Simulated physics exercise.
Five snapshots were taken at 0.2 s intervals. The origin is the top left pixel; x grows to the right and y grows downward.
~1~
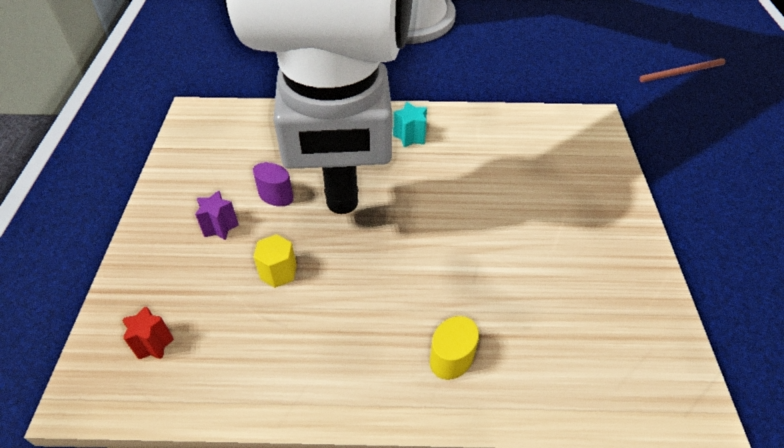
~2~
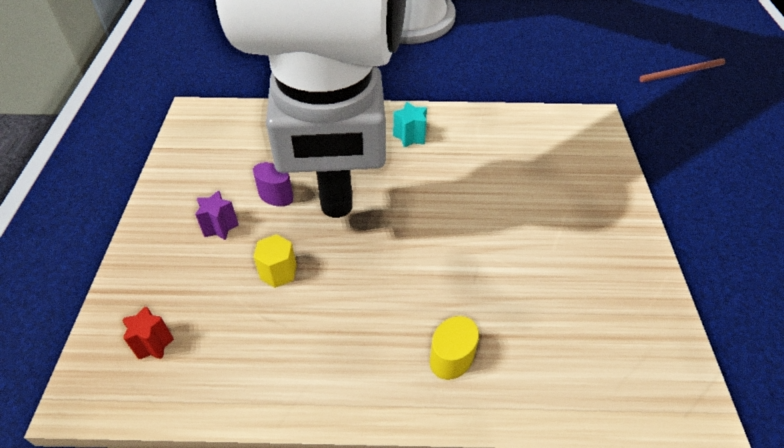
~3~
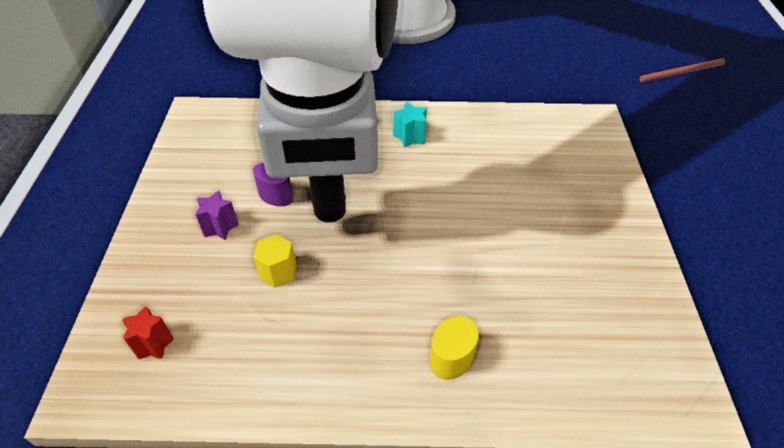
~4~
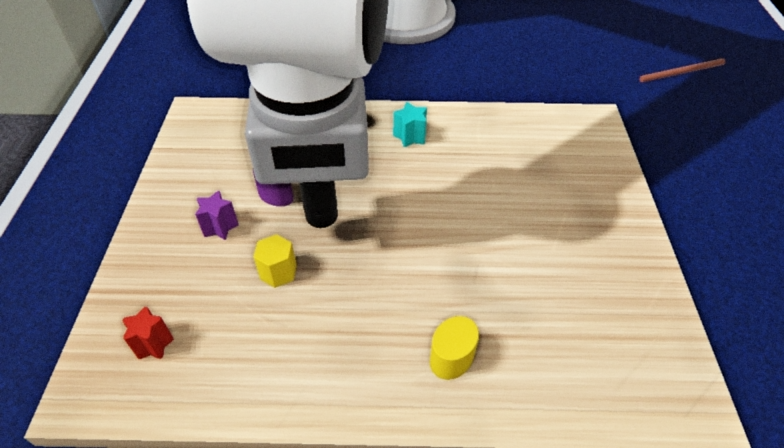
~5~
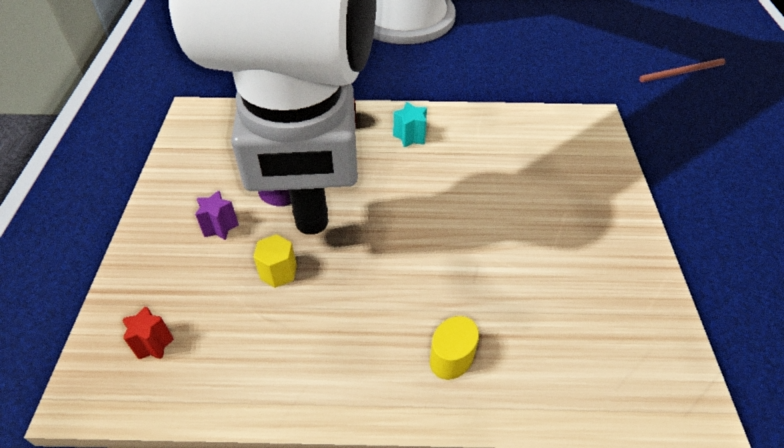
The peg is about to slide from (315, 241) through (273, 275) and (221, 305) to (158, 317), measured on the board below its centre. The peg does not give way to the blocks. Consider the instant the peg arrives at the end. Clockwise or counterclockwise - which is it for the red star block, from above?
From above, the turn goes clockwise.
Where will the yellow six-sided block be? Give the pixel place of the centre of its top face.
Expect it around (171, 323).
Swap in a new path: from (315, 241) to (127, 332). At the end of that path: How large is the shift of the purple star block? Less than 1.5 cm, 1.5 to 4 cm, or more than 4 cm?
It is going to finish within 1.5 cm of where it is now.
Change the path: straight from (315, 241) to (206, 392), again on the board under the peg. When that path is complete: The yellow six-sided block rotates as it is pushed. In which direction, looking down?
From above, it looks like the yellow six-sided block goes clockwise.
The first path, step by step. One third of the way, peg at (268, 258); yellow six-sided block at (239, 275).
Two thirds of the way, peg at (214, 289); yellow six-sided block at (185, 312), turned 15° anticlockwise.
At the end, peg at (148, 301); red star block at (130, 330), turned 30° clockwise; purple elliptical block unmoved; yellow six-sided block at (171, 323), turned 45° anticlockwise.
